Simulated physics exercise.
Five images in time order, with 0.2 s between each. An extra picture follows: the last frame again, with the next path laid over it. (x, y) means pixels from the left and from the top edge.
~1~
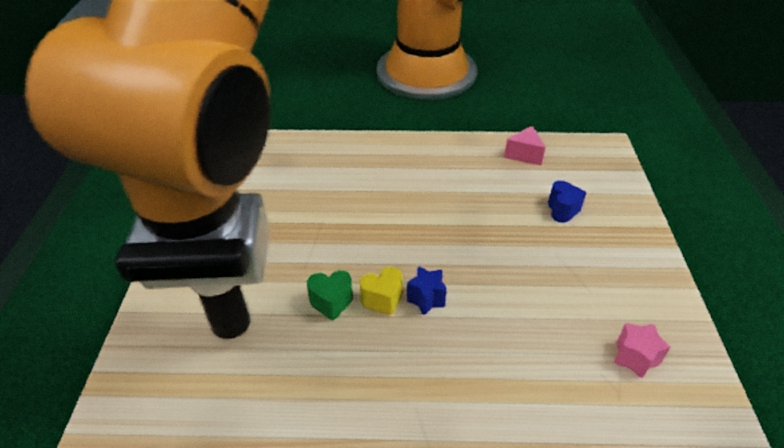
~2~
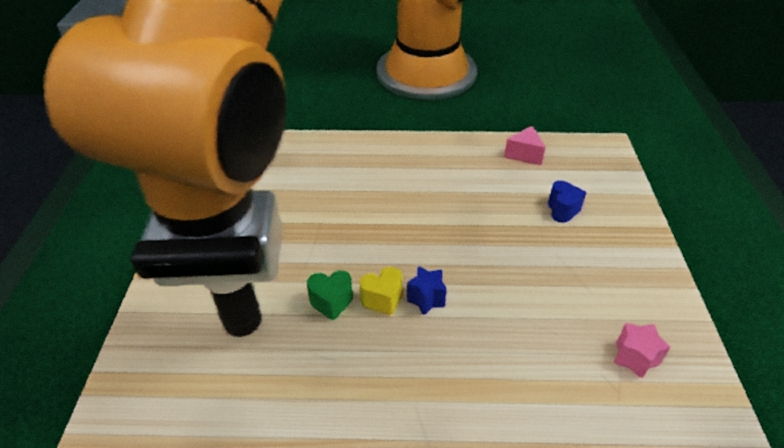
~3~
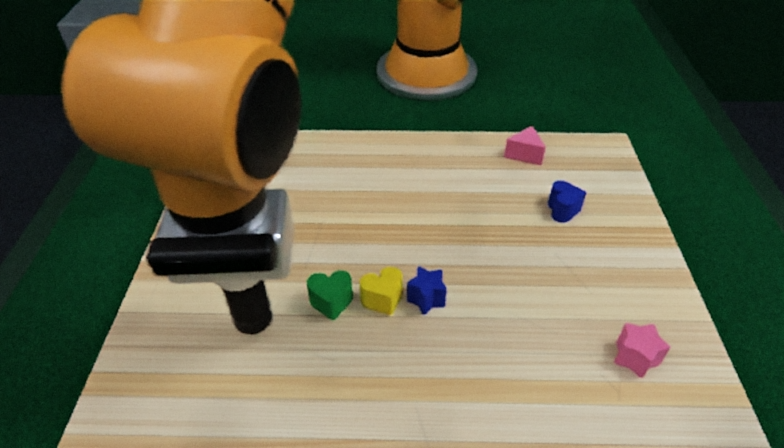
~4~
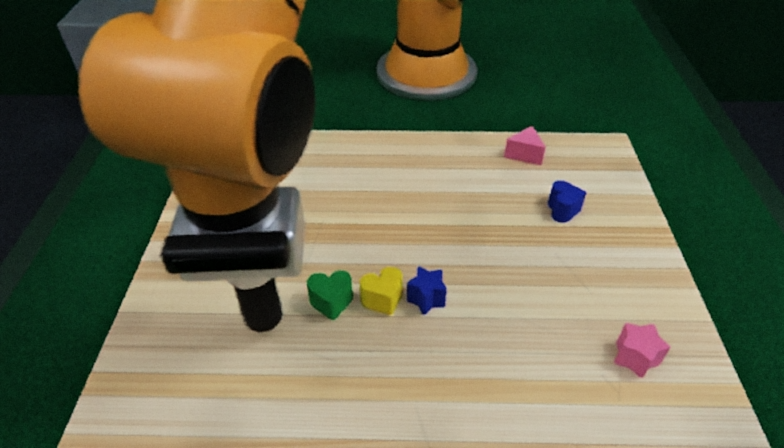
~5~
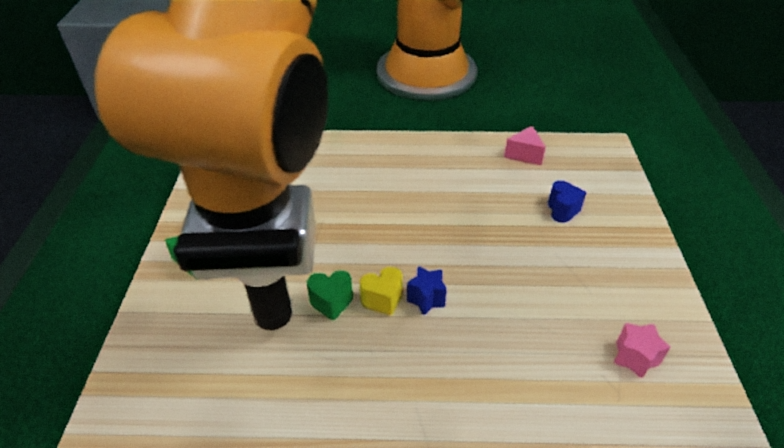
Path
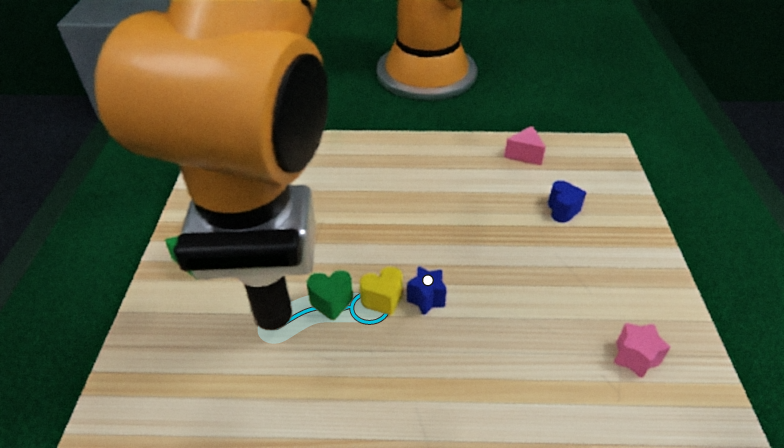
On a light wooden board, an orange robot arm slid its black post a short way right toward a green heart, yellow heart and blue star in a row, while the blocks stayed still.
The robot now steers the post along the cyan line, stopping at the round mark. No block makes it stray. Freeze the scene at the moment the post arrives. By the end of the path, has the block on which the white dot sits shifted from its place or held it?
It shifts.
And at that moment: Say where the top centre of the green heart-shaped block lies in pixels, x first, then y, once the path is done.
The middle of its upper face will lie at (372, 262).
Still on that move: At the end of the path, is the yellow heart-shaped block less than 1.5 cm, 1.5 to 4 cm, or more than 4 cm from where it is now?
The yellow heart-shaped block ends up a moderate distance away, 1.5 to 4 cm.
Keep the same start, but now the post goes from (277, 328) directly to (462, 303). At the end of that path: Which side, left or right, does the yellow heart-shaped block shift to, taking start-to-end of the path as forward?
So, looking from the first point of the path to the last, the yellow heart-shaped block moves leftwards.
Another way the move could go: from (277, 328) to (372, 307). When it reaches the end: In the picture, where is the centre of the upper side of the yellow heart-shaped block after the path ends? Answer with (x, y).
The answer is (401, 274).
The drawn path runs from (277, 328) via (306, 311) and (338, 307), ending at (370, 307); the dot is on the blue star-shaped block.
What follows on the original path. Halfway along, post (322, 295); green heart-shaped block (352, 274); yellow heart-shaped block (395, 280), turned 15° clockwise; blue star-shaped block (432, 281).
At the end, post (369, 295); green heart-shaped block (372, 262), turned 25° anticlockwise; yellow heart-shaped block (405, 276), turned 60° clockwise; blue star-shaped block (440, 283), turned 15° anticlockwise.
